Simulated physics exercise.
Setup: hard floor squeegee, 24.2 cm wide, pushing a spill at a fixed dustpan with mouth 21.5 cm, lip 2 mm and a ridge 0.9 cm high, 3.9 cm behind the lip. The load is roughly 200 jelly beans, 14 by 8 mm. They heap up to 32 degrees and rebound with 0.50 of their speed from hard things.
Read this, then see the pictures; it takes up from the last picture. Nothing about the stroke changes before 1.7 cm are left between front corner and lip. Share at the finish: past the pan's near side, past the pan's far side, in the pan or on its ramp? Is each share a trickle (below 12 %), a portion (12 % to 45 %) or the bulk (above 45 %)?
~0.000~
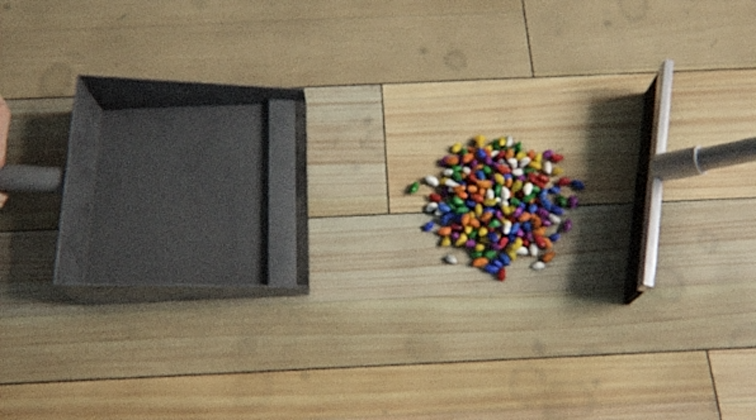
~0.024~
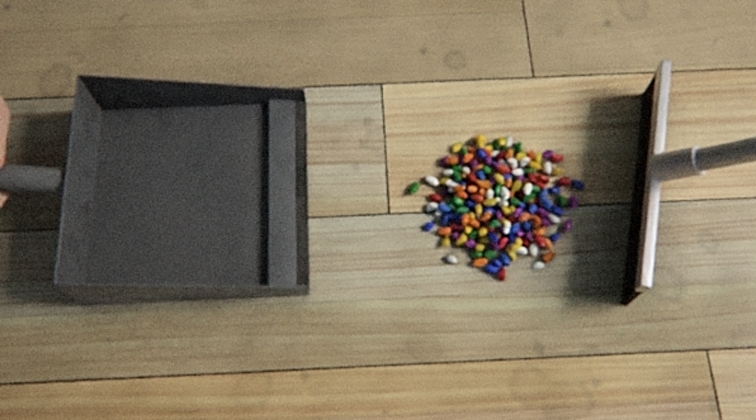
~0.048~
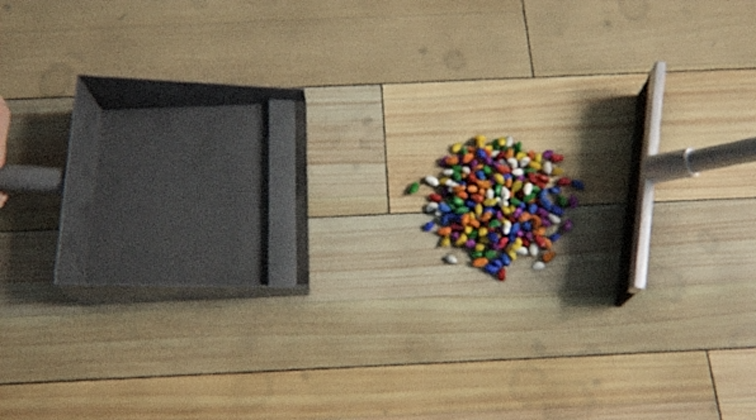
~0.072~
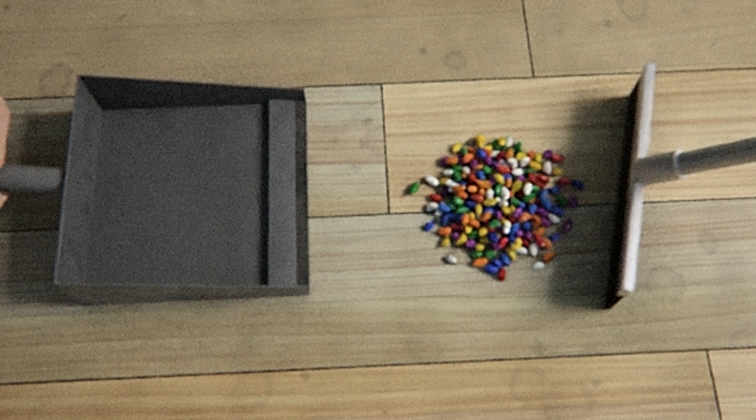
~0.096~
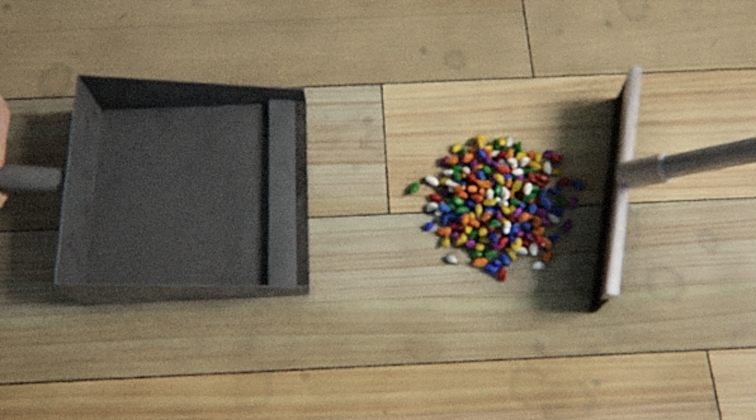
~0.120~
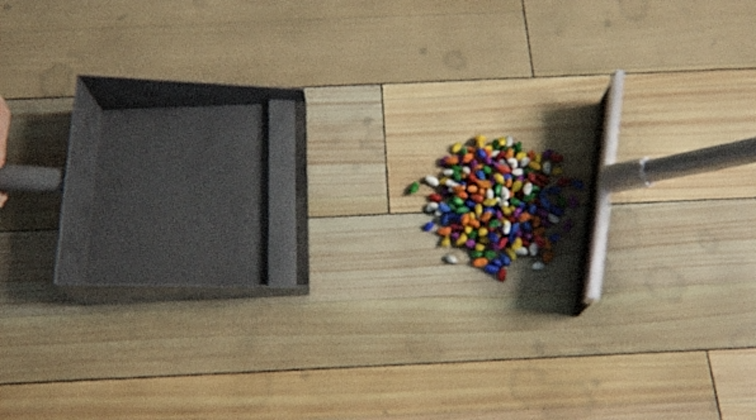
At the end, near side: My money's on a low share; far side: My money's on a low share; pan: My money's on a medium-sized share.
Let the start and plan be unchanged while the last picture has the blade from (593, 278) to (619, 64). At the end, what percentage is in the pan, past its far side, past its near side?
Pan: 30, far side: 10, near side: 0.
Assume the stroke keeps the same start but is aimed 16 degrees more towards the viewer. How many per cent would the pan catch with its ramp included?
Then about 0 per cent.
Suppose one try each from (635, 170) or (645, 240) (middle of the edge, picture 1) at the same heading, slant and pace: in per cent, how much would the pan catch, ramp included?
About 20 and 10 per cent.
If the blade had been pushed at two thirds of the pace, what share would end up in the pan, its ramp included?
About 10 %.
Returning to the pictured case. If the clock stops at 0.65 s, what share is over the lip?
About 20 percent.
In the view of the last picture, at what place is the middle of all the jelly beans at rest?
My guess is close to (319, 196).
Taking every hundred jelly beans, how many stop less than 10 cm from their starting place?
Around 0 per cent, give or take.
After 0.29 s, middle of the blade 16 cm from the lip; 0 % over the lip, far side 0 %, near side 5 %.
Then, at 0.40 s, middle of the blade 8 cm from the lip; 0 % over the lip, far side 0 %, near side 5 %.
Then, at 0.65 s, middle of the blade 5 cm from the lip; 20 % over the lip, far side 5 %, near side 10 %.
At rest (2.9 s), near side 10 %, far side 10 %, pan 20 %, in front of the lip or behind the blade 65 %.
